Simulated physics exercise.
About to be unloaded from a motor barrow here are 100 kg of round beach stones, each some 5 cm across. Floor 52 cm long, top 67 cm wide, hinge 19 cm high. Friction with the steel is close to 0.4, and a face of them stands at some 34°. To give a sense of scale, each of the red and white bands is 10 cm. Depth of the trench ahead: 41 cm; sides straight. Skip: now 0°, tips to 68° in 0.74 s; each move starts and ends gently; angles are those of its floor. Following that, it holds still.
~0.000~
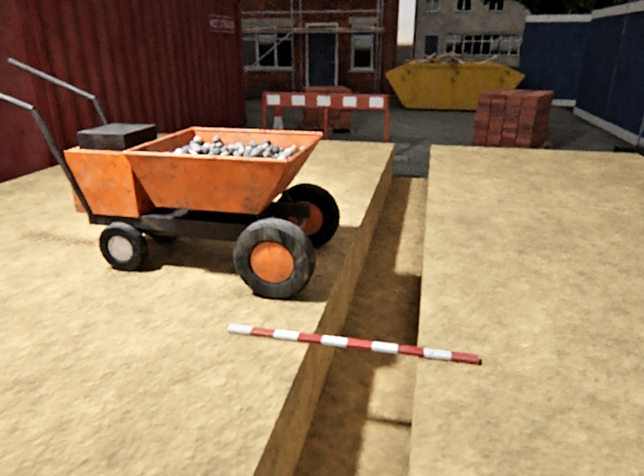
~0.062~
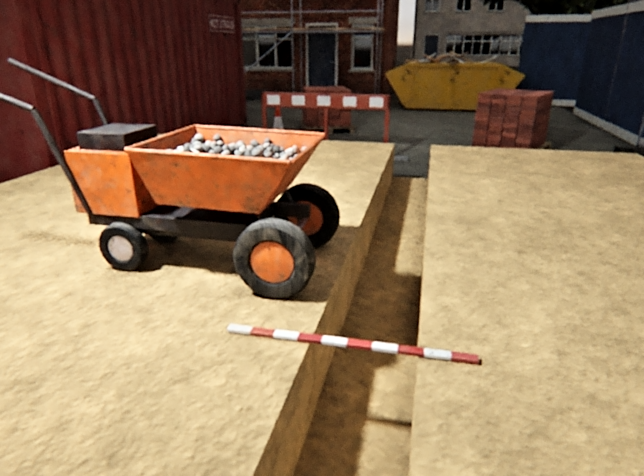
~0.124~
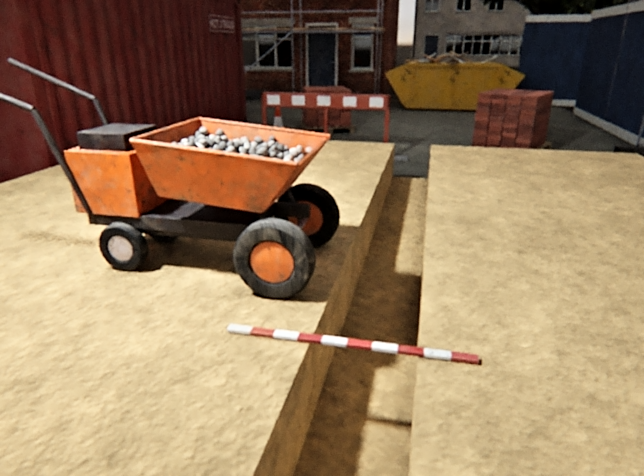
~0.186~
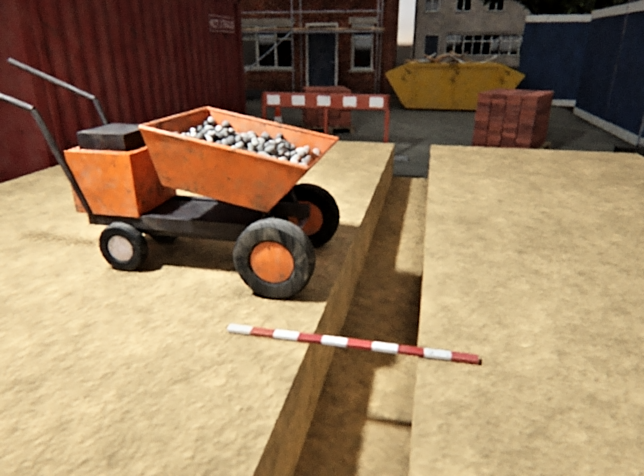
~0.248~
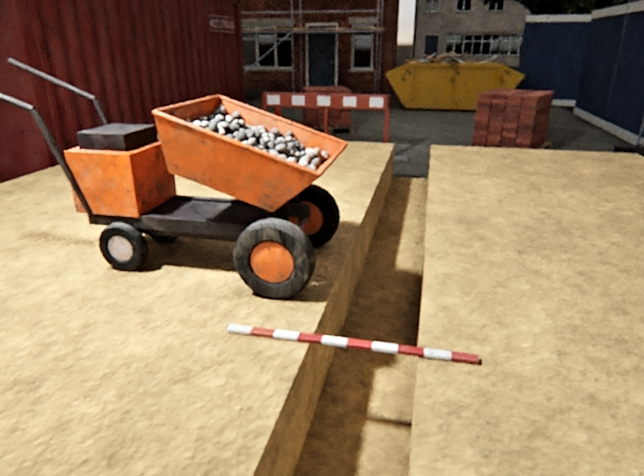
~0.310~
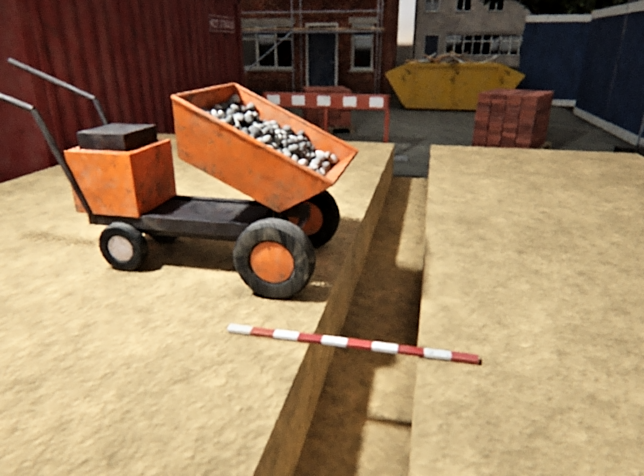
To begin with, an orange motor barrow loaded with grey, rounded stones stands left of a straight-sided trench, its skip level. The skip then starts to tilt, its rear rising and its front edge leaning right towards the trench. It steepens steadily while the wheels stay put and the stones remain inside.
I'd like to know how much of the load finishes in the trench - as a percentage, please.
Somewhere near 48 per cent of it finishes in the trench.
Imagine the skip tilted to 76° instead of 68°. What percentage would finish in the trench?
Roughly 40 per cent would end in the trench.
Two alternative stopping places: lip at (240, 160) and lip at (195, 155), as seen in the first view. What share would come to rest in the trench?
Close to 90 percent in the first case, 85 percent in the second.
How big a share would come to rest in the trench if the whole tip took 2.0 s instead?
Roughly 70 per cent.
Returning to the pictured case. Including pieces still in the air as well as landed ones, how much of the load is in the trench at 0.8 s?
At that moment: Approx. 20 %.
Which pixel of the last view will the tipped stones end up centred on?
At about pixel (432, 280) in the last view.
After 0.6 s the floor is at 57°; 100 % in the skip; the foremost stones are at (358, 201).
After 0.8 s the floor is at 68°; 72 % in the skip, 18 % in the trench, 10 % past the trench; the foremost stones are at (451, 265).
After 1.2 s the floor is at 68°; 26 % in the skip, 23 % in the trench, 51 % past the trench; the foremost stones are at (592, 297).
After 3.1 s the floor is at 68°; 0 % in the skip, 48 % in the trench, 52 % past the trench; the foremost stones are past the picture's edge.
